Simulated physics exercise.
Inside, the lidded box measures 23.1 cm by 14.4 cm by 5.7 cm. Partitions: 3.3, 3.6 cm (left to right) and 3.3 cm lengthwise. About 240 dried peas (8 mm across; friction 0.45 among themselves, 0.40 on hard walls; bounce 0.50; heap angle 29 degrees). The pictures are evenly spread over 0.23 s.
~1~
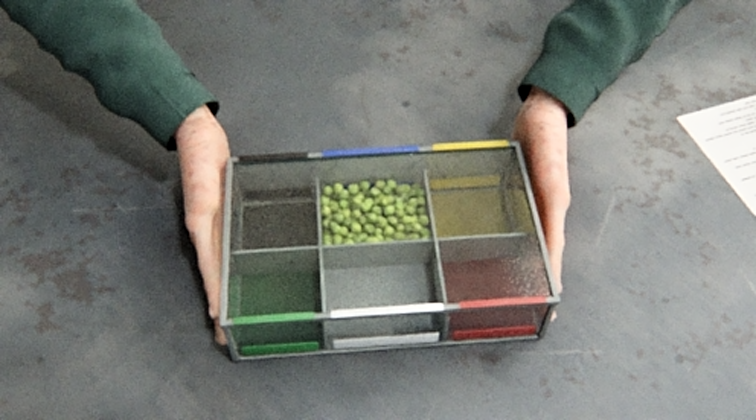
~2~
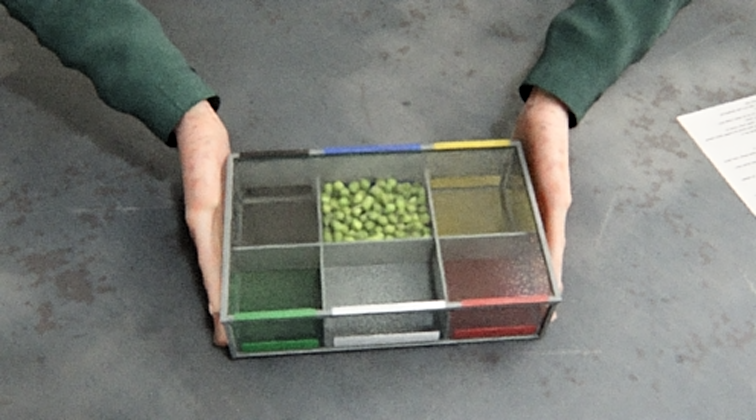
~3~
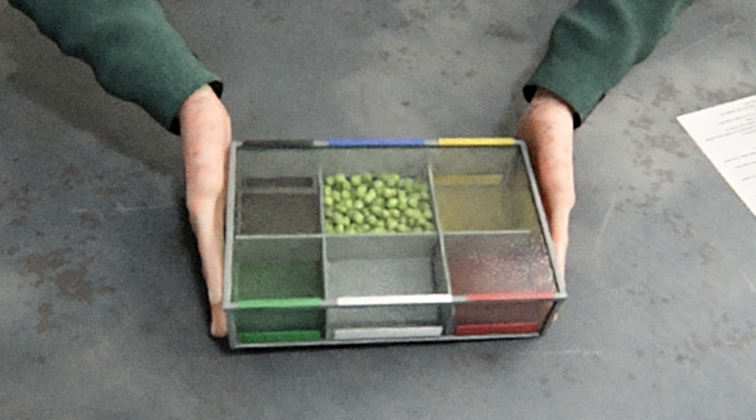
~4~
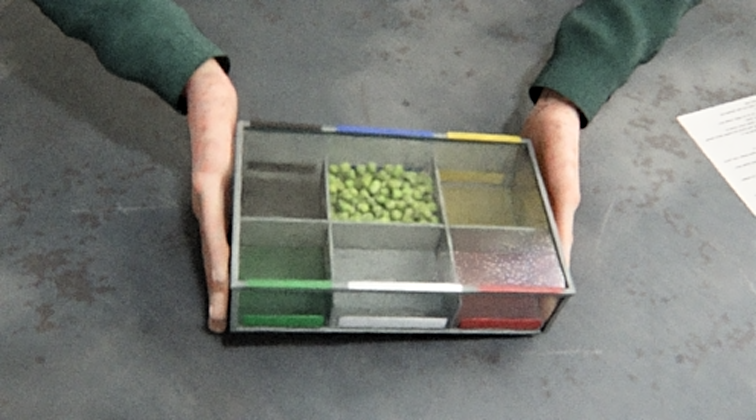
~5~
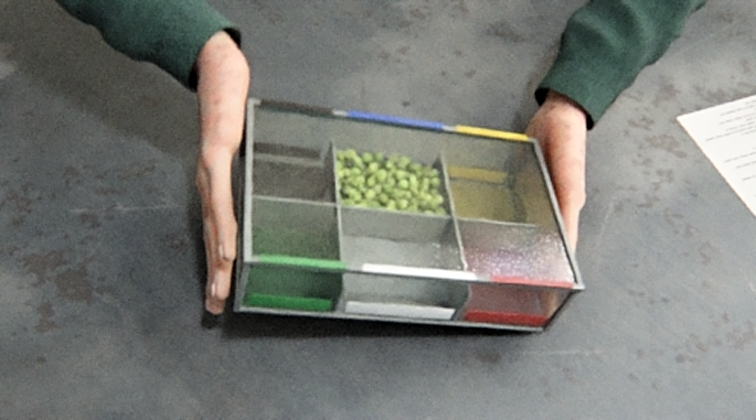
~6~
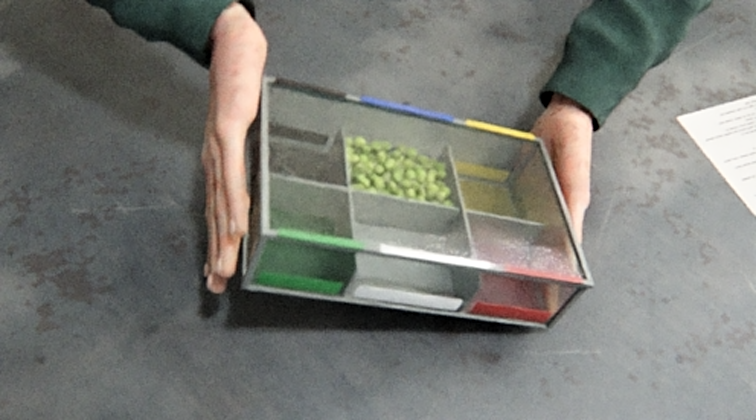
At the start, two hands in green sleeves hold a clear-lidded, six-compartment box nearly level on a grey surface, with green peas in the blue-marked back middle section. The hands then raise the box's left side, slowly at first, tilting it toward the right, while the peas stay in their compartment.
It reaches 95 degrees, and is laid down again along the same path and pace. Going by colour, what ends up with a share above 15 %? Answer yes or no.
Red: No, blue: Yes, green: No, yellow: Yes, white: No, black: No.
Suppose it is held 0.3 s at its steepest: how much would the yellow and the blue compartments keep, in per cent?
Then: Yellow 65; blue 30.
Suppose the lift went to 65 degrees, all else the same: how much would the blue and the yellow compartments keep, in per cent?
Blue 75, yellow 25.
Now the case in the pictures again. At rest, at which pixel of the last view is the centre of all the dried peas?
Around (460, 213).
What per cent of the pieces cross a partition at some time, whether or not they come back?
Roughly 60 per cent.
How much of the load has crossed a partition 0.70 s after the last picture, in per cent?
About 40 per cent.
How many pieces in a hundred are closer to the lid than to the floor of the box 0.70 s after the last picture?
Some 70 per cent.
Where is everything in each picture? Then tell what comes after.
In the first picture, box tilt 0 degrees, front corners at (226, 321) and (553, 299); blue 100 %.
In the second picture, box tilt 1 degrees, front corners at (227, 317) and (555, 298).
In the third picture, box tilt 4 degrees, front corners at (230, 305) and (560, 295), lowest corner right back.
In the fourth picture, box tilt 10 degrees, front corners at (237, 283) and (568, 290), lowest corner right back.
In the fifth picture, box tilt 16 degrees, front corners at (250, 258) and (577, 286), lowest corner right back.
In the sixth picture, box tilt 21 degrees, front corners at (267, 232) and (586, 282), lowest corner right back; blue 100 %.
Then, 0.70 s after the last picture, tilt 94 degrees; blue 60 %, yellow 35 %.
Then, 1.17 s after the last picture, tilt 41 degrees; red 5 %, blue 40 %, yellow 60 %.
Then, 1.73 s after the last picture, tilt 0 degrees; red 5 %, blue 40 %, yellow 60 %.
In the end, red 5 %, blue 40 %, green 0 %, yellow 60 %, white 0 %, black 0 %.
